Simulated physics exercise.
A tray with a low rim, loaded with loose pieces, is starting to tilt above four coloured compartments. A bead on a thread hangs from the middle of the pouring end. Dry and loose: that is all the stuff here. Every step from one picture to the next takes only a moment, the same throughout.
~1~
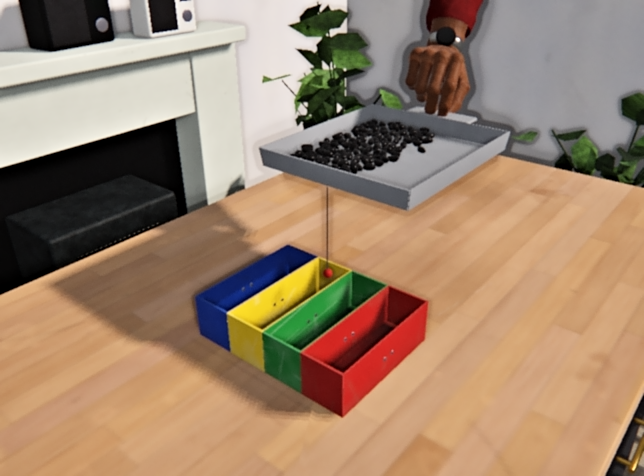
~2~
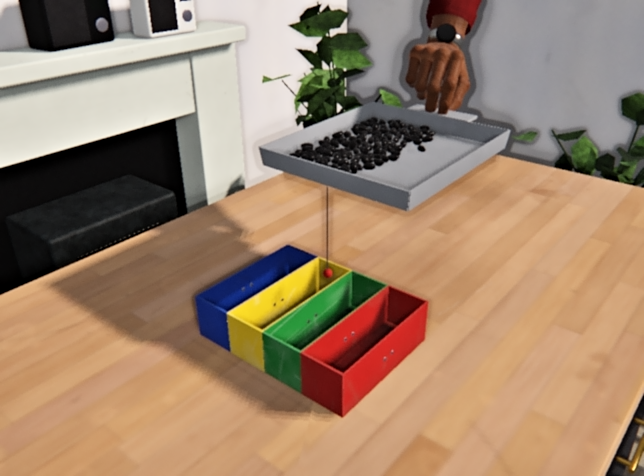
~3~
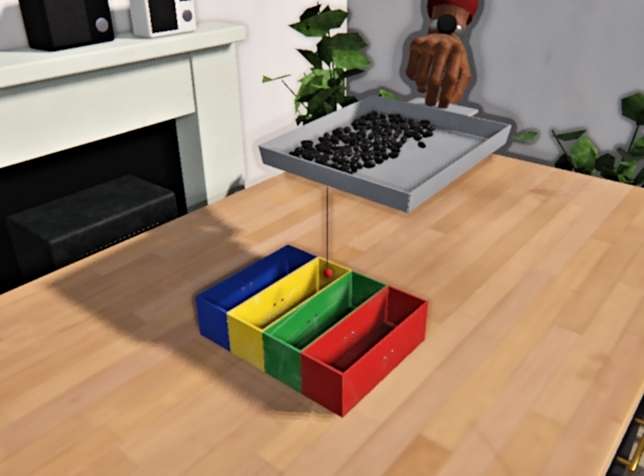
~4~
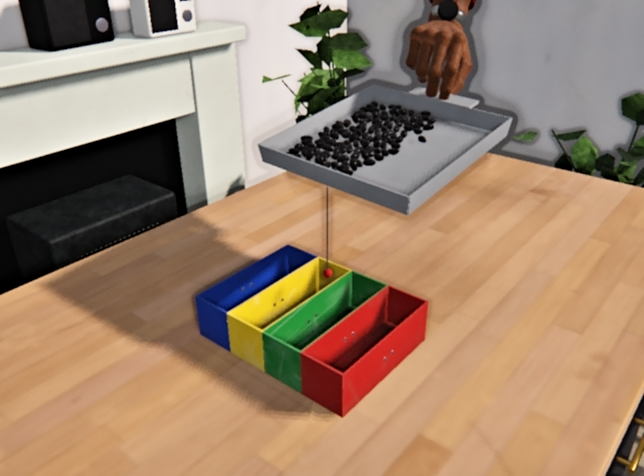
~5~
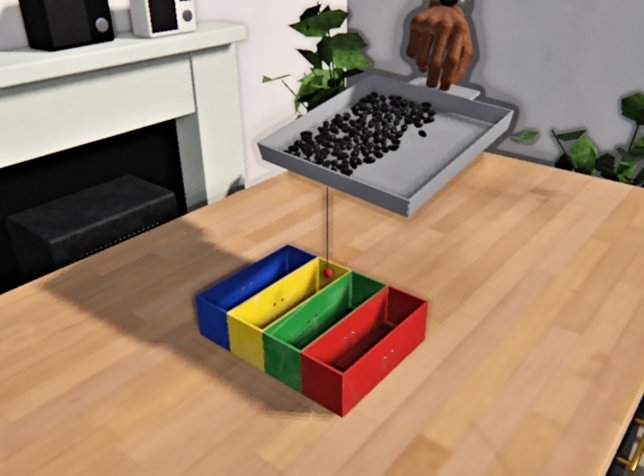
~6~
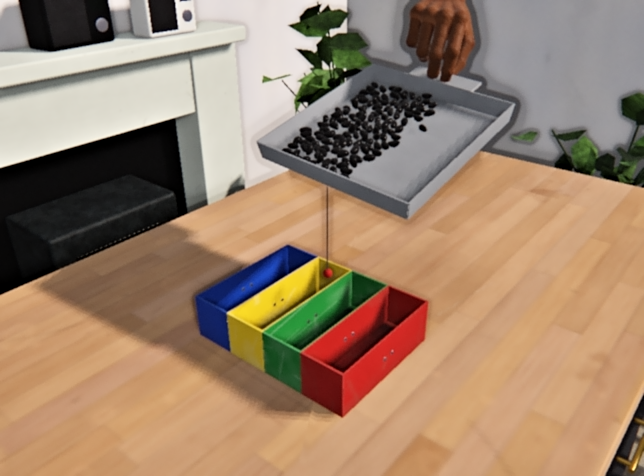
In the video, a hand holds a gray tray of black beans above blue, yellow, green and red compartments on a wooden table, then gradually raises its far side, tilting the tray slightly toward the front while the compartments stay still.
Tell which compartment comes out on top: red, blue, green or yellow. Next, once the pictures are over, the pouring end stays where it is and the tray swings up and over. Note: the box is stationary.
It is red that comes out on top.
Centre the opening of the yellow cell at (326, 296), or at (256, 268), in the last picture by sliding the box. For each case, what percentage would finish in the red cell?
In order: 20 percent and 20 percent.
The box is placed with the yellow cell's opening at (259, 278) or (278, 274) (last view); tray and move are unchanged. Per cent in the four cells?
You'd get 40 per cent first and 50 per cent second.
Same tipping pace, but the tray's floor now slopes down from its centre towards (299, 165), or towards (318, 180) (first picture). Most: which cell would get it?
The blue cell; the blue cell.
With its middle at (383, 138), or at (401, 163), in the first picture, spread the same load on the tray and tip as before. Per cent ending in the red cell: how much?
Estimates in order: 60 percent, 80 percent.
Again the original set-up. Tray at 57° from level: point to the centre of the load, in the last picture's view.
Roughly at (360, 153).
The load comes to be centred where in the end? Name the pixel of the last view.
Near pixel (358, 355).
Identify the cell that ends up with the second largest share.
That green cell.
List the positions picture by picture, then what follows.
Corners of the pouring end near (262, 147) and (409, 189), level; middle of the load near (365, 146), black beans; bead on its thread near (328, 273); blue cell near (213, 320); yellow cell near (246, 338); green cell near (282, 358); red cell near (322, 380), in the first picture.
Corners of the pouring end near (262, 147) and (409, 190), level; middle of the load near (365, 145), in the second picture.
Corners of the pouring end near (262, 145) and (409, 192), tipped barely, lowest at the right corner; middle of the load near (365, 141), in the third picture.
Corners of the pouring end near (261, 144) and (409, 195), tipped a little, lowest at the right corner; middle of the load near (365, 136), in the fourth picture.
Corners of the pouring end near (261, 142) and (408, 198), tipped a little, lowest at the right corner; middle of the load near (365, 131), in the fifth picture.
Corners of the pouring end near (260, 141) and (408, 201), tipped a little, lowest at the right corner; middle of the load near (364, 125); blue cell near (213, 320); yellow cell near (246, 338); green cell near (282, 358); red cell near (322, 380), in the sixth picture.
Shortly afterwards, tray tipped steeply; the whole lot on the tray.
Next, tray tipped right over; all but a few on the tray; only a few in the red cell; only a few falling or outside the box.
Some moments later, tray tipped past a quarter turn; near two thirds in the red cell; near a quarter in the green cell; a little in the yellow cell; only a few falling or outside the box.
In the end, tray tipped past a quarter turn; near two thirds in the red cell; near a quarter in the green cell; a little in the yellow cell; none at all in the blue cell; only a few outside the box.
